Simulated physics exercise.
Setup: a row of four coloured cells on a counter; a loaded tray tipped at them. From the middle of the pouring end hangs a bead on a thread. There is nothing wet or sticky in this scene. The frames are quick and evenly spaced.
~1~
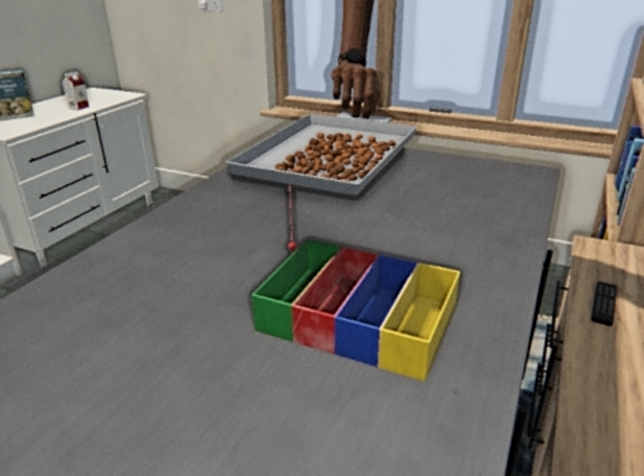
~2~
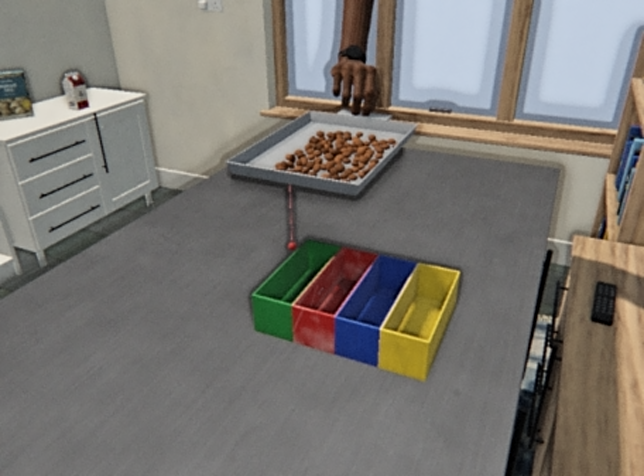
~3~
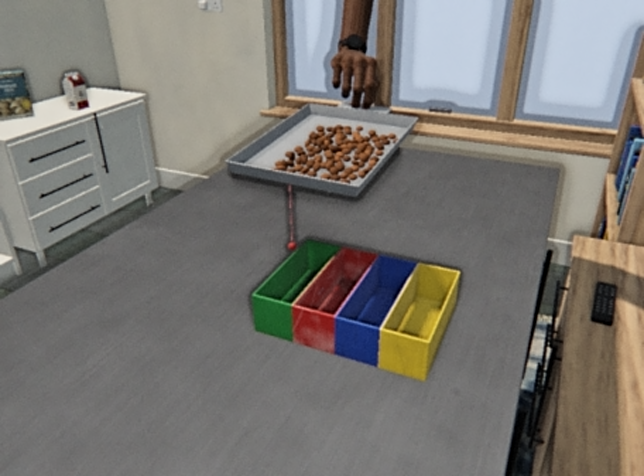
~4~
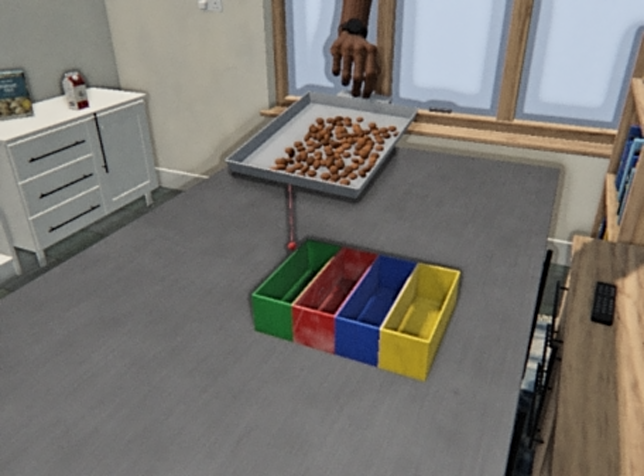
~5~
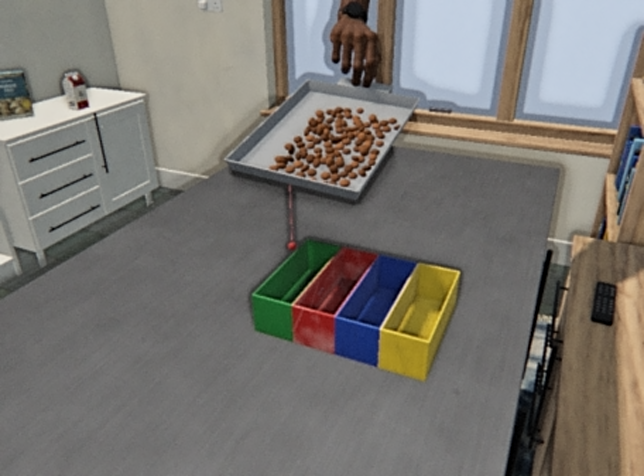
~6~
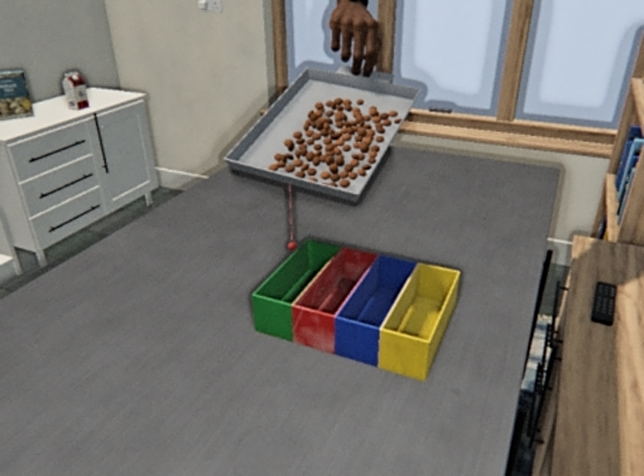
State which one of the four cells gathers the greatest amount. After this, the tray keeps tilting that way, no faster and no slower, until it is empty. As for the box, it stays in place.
It is the red cell.
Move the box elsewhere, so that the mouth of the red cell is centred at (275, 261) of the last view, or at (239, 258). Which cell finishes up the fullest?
The yellow one first, the cell in yellow second.
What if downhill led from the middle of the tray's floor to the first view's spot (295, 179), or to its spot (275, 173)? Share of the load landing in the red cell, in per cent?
So it's 20 percent with the first slope and 0 percent with the other.
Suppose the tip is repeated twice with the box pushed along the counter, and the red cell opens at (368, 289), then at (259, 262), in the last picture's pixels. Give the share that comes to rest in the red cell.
About 30 and 0 per cent respectively.
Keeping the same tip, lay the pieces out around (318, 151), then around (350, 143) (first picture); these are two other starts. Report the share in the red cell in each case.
First 60 %, then 60 %.
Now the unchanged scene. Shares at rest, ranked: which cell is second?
Rank 2: The cell in green.
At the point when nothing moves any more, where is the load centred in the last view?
I'd mark it at roughly (330, 312).
Soon, tray tipped steeply; nearly all on the tray; a stray few falling or outside the box.
A while on, tray tipped right over; a small part on the tray; about half in the red cell; about a quarter in the green cell; a small part in the blue cell; about a quarter falling or outside the box.
Towards the end, tray tipped past a quarter turn; about two thirds in the red cell; about a quarter in the green cell; a small part in the blue cell; a small part falling or outside the box.
Finally, tray tipped past a quarter turn; about two thirds in the red cell; about a quarter in the green cell; a small part in the blue cell; none in the yellow cell; a small part outside the box.
